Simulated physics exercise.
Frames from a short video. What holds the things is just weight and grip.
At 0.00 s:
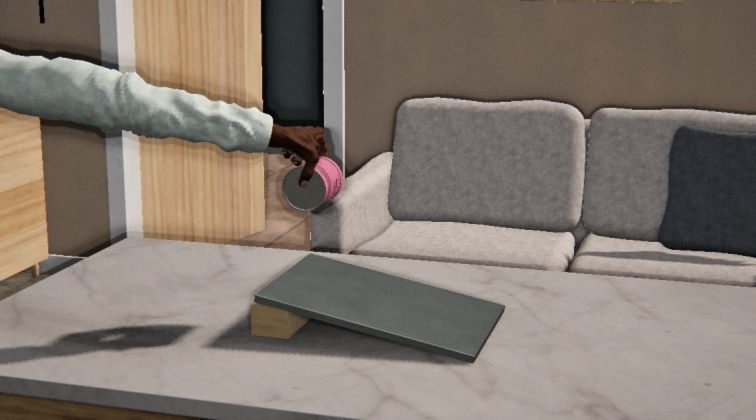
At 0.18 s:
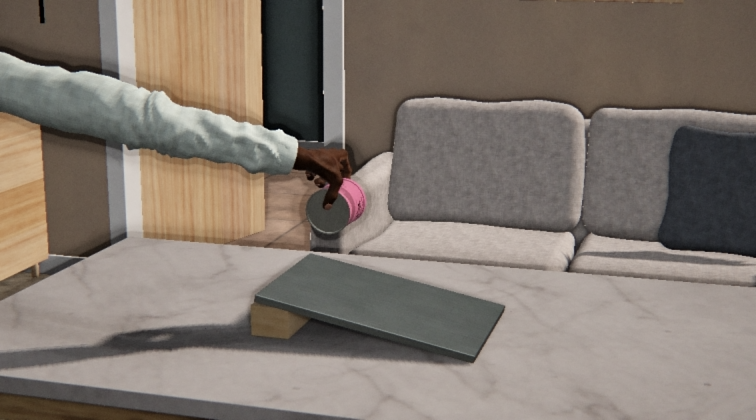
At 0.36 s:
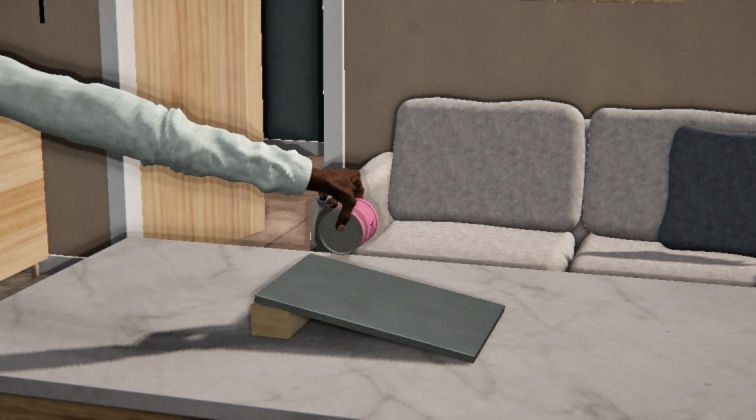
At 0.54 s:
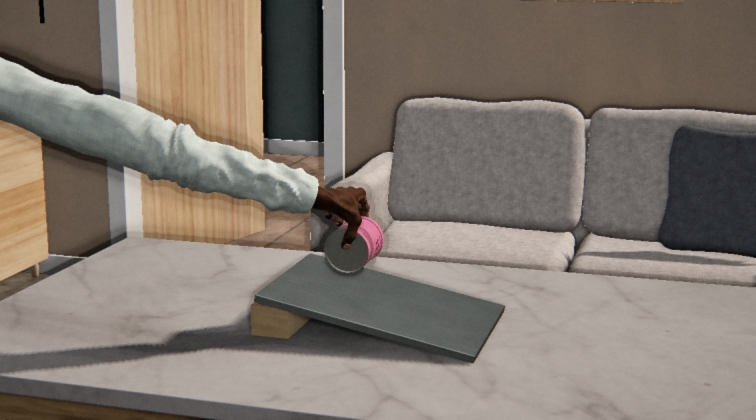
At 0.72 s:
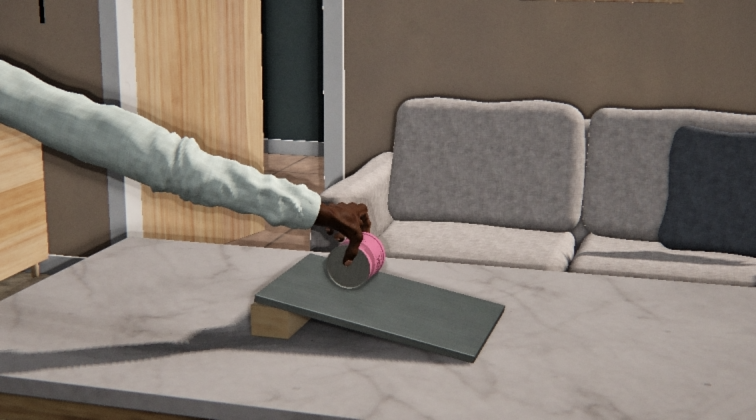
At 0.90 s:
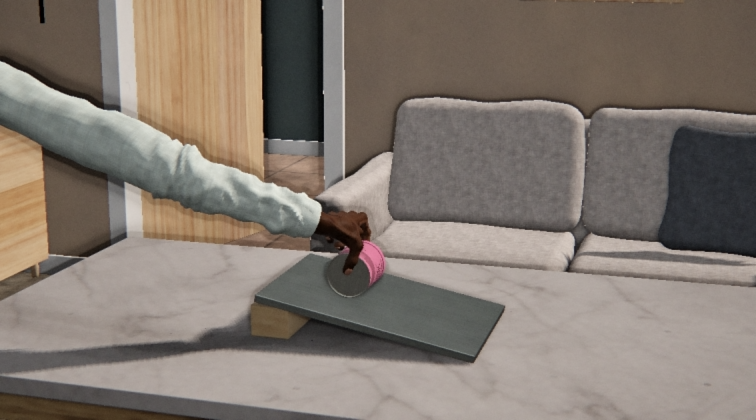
Hand in a pale sleeve lowering a pink tin on its side onto a sloping dark board propped on a marble-topped table.
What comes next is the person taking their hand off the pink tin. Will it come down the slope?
Yes, it moves off toward the lower end.
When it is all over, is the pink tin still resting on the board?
Watch the pink tin: It goes over the edge.
Around 1.60 s, pink tin displaced well along near (458, 297).
Around 2.10 s, pink tin now off the board.
Around 2.50 s, things are still on the move.
Around 2.90 s, as before.
Finally (3.1 s), off the board, pink tin. The pink tin goes downhill.
